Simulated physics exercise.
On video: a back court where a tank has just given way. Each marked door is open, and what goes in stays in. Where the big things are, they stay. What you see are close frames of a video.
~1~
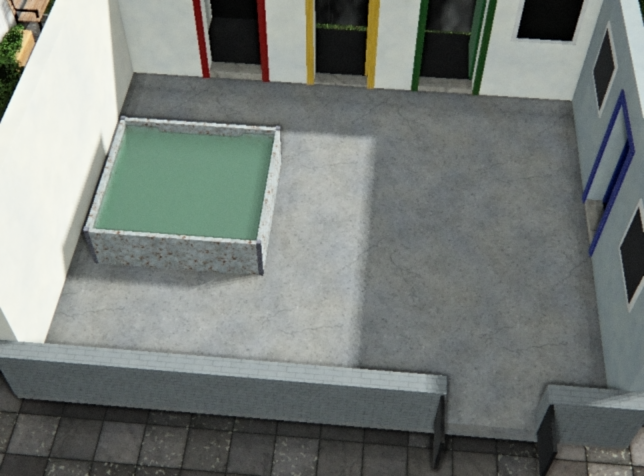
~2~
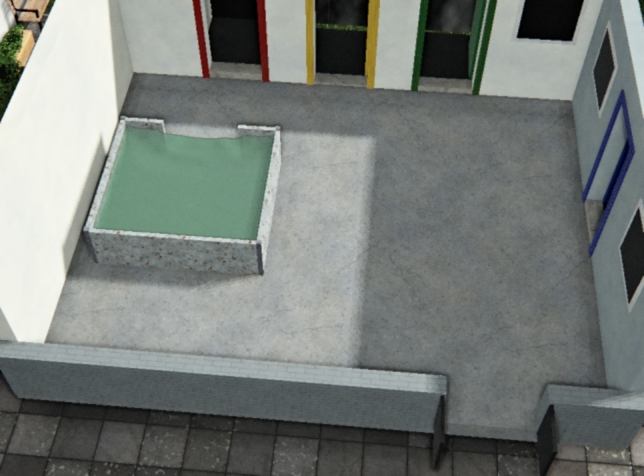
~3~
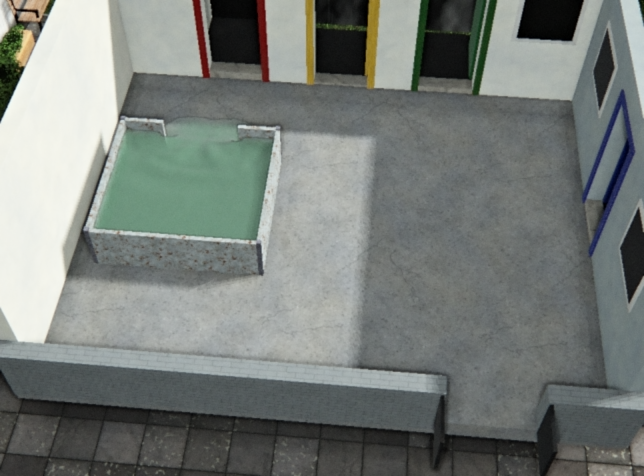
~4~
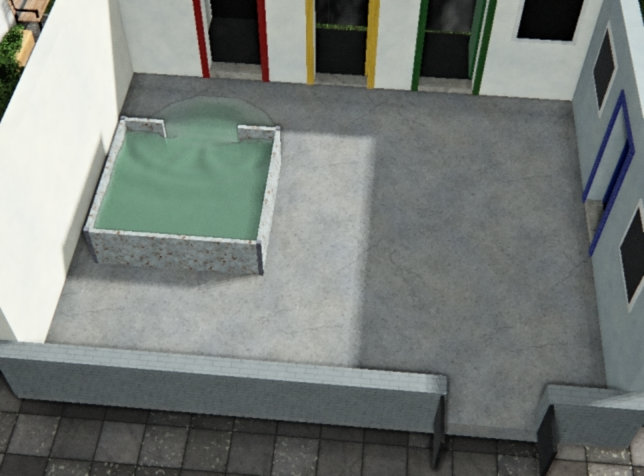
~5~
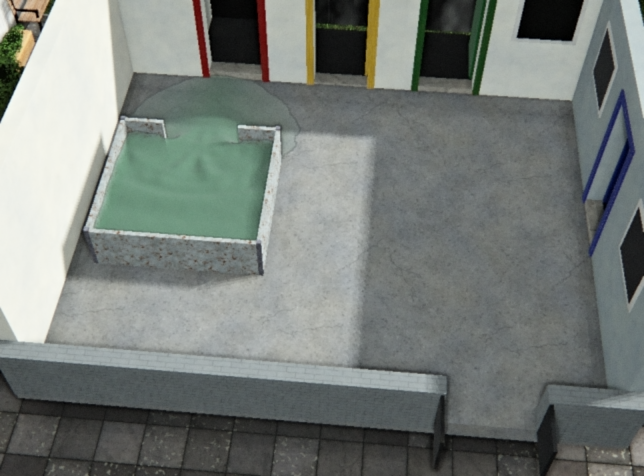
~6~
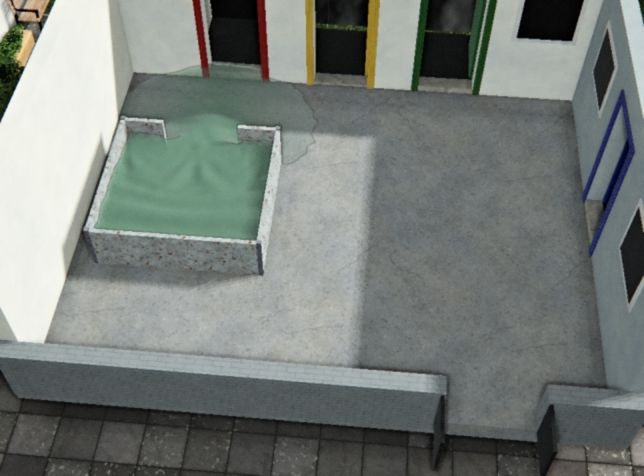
Green water sits still in an open stone tank in a walled courtyard, then dips at a gap that opens in the far side. It pours through in a thin, rounded sheet that widens over the grey floor, reaching the red-framed doorway at the back while ripples cross the tank.
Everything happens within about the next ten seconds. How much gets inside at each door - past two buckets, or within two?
I expect the yellow door to go over the limit; I expect the red door to go over the limit; I expect the green door to stay within two buckets; I expect the blue door to stay within two buckets.
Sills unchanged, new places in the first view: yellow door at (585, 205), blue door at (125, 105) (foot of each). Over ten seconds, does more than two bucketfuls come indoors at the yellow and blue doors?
Taking them in turn, the yellow door crosses the limit and the blue door crosses the limit.
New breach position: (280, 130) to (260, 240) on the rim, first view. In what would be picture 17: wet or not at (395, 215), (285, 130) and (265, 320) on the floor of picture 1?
Submerged, unwetted, unwetted.
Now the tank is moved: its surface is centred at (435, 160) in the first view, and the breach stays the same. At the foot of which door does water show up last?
The one in blue, I reckon.
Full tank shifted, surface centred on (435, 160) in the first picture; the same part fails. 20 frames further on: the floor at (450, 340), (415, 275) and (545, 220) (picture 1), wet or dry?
Taking the three spots in turn, I'd say spared, then spared, then drenched.
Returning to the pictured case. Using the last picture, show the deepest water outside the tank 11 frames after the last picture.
Somewhere close to (195, 84).
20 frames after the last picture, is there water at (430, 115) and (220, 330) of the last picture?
First spot soaked, second spot spared.
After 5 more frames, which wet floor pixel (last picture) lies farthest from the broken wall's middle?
The wet edge reaches furthest near (366, 88).
A moment on, water covers 15 % of the floor; the yellow door wet at the sill, nothing in, the red door far over two buckets in, the green door not reached, the blue door not reached.
Next, water covers 20 % of the floor; the yellow door under two buckets in, the red door far over two buckets in, the green door wet at the sill, nothing in, the blue door not reached.
Then, water covers 40 % of the floor; the yellow door over two buckets in, the red door far over two buckets in, the green door wet at the sill, nothing in, the blue door not reached.
Later, water covers 70 % of the floor; the yellow door over two buckets in, the red door far over two buckets in, the green door wet at the sill, nothing in, the blue door wet at the sill, nothing in.
In the end, water covers 90 % of the floor; the yellow door far over two buckets in, the red door far over two buckets in, the green door wet at the sill, nothing in, the blue door wet at the sill, nothing in.
